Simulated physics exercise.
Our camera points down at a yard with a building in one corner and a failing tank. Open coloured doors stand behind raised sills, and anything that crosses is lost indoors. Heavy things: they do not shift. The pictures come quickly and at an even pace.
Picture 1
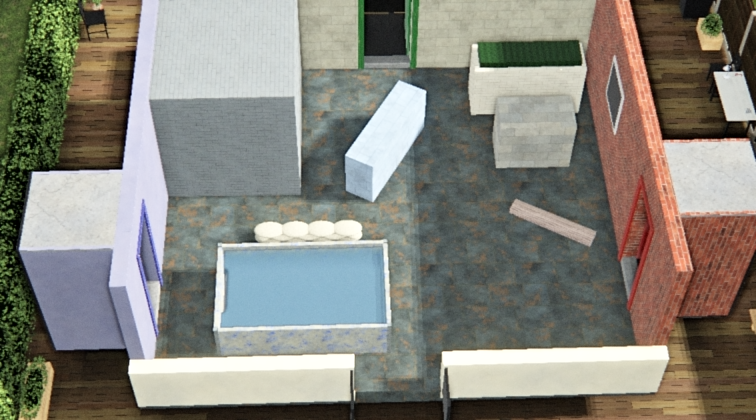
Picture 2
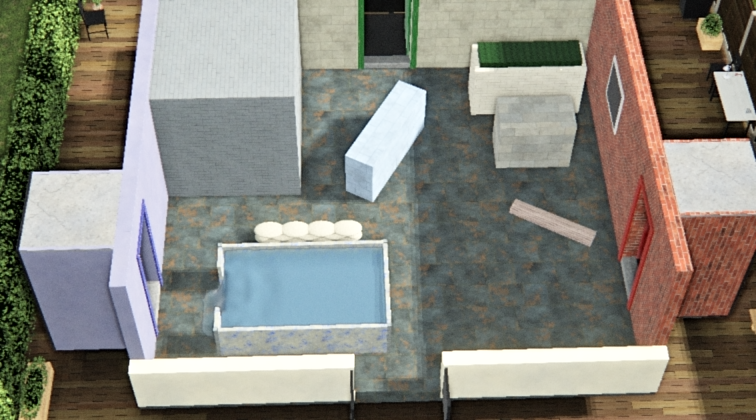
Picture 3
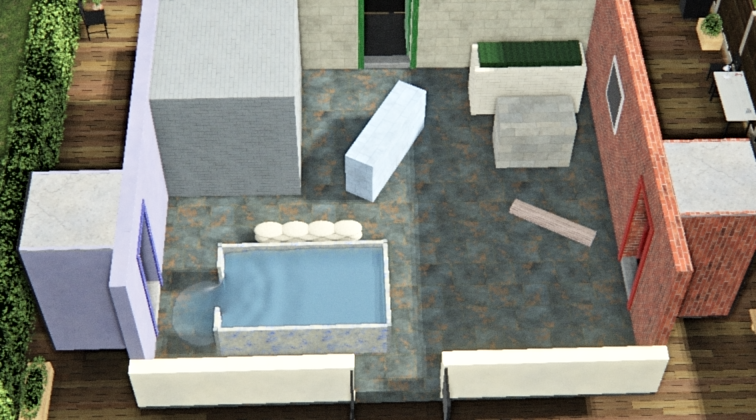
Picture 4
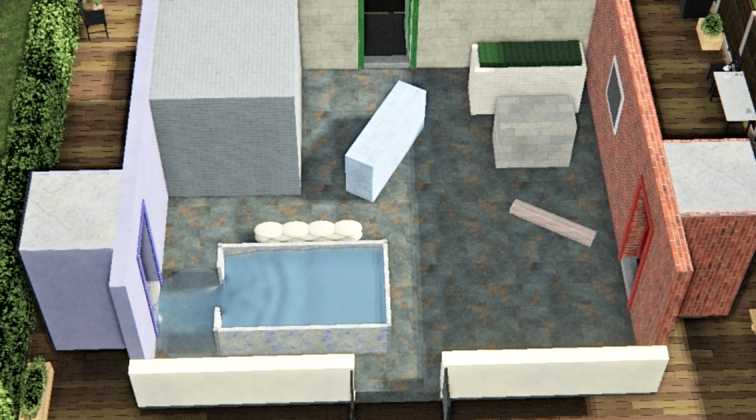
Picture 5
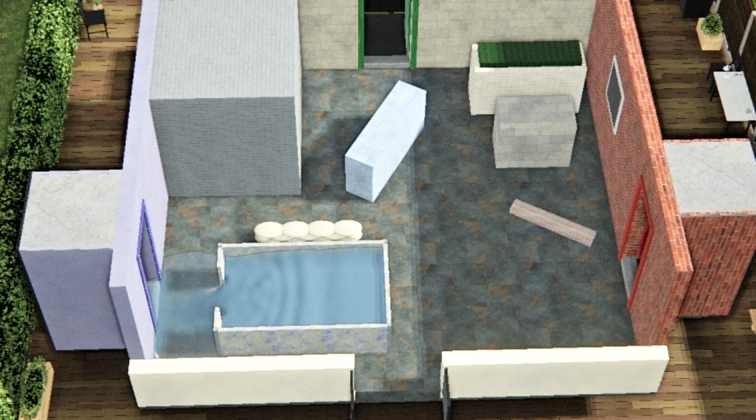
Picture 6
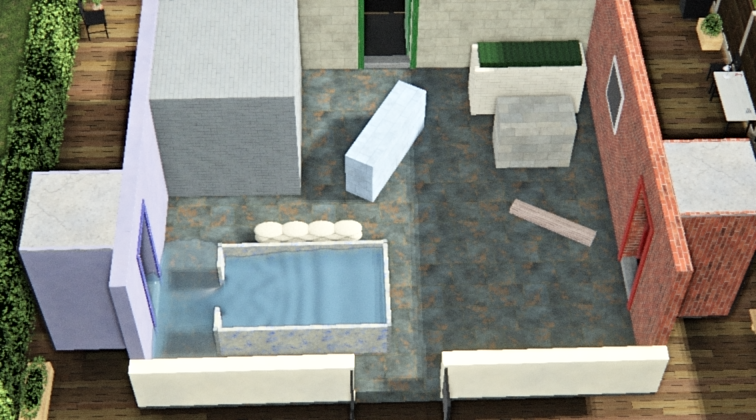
Water pours from a gap in the left side of a pale-walled tank, spreading leftward over the dark stone floor to the lavender wall, while ripples cross the tank. The fixed view looks down on a walled yard with a large grey block at upper left. A pale slanted block, white sacks, a green-topped planter, a plank and a red brick wall at right stay still.
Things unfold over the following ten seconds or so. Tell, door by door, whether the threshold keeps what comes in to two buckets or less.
Outcome: Blue door: Over two pails; red door: Two pails at most; green door: Two pails at most.
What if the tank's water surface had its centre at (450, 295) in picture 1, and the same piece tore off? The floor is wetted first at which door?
I'd go with the one in blue.
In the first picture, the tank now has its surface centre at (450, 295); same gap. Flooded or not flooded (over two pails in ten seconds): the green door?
Record for green door: Limit not reached.
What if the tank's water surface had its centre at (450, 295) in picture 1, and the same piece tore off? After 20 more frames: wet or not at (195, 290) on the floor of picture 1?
Result at that place: Inundated.
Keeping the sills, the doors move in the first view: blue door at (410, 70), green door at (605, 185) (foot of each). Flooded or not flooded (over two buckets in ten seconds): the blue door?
As it turns out, the blue door falls short.
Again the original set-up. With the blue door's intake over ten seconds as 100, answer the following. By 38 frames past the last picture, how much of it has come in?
Near 100 per cent, give or take.
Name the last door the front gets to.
Going by the pictures, I'd say the green one.
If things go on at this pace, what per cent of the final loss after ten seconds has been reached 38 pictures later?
Something close to 80 percent by that point.
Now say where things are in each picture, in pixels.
Still water in the water tank at (303, 287), in the first frame.
The front is at (212, 334), out from the gap at (223, 305), in the second frame.
Water pours out at (223, 305) and has run to (176, 322), in the third frame.
Water pours out at (223, 305) and has run to (157, 341), in the fourth frame.
Water pours out at (223, 305) and has run to a hidden place, in the fifth frame.
The front is at (165, 247), out from the gap at (223, 305), in the sixth frame.
A moment on, water covers 10 % of the floor; the blue door far over two buckets in, the red door not reached, the green door not reached.
Next, water covers 15 % of the floor; the blue door far over two buckets in, the red door not reached, the green door not reached.
Then, water covers 30 % of the floor; the blue door far over two buckets in, the red door not reached, the green door not reached.
Later, water covers 60 % of the floor; the blue door far over two buckets in, the red door wet at the sill, nothing in, the green door not reached.
In the end, water covers 80 % of the floor; the blue door far over two buckets in, the red door wet at the sill, nothing in, the green door wet at the sill, nothing in.
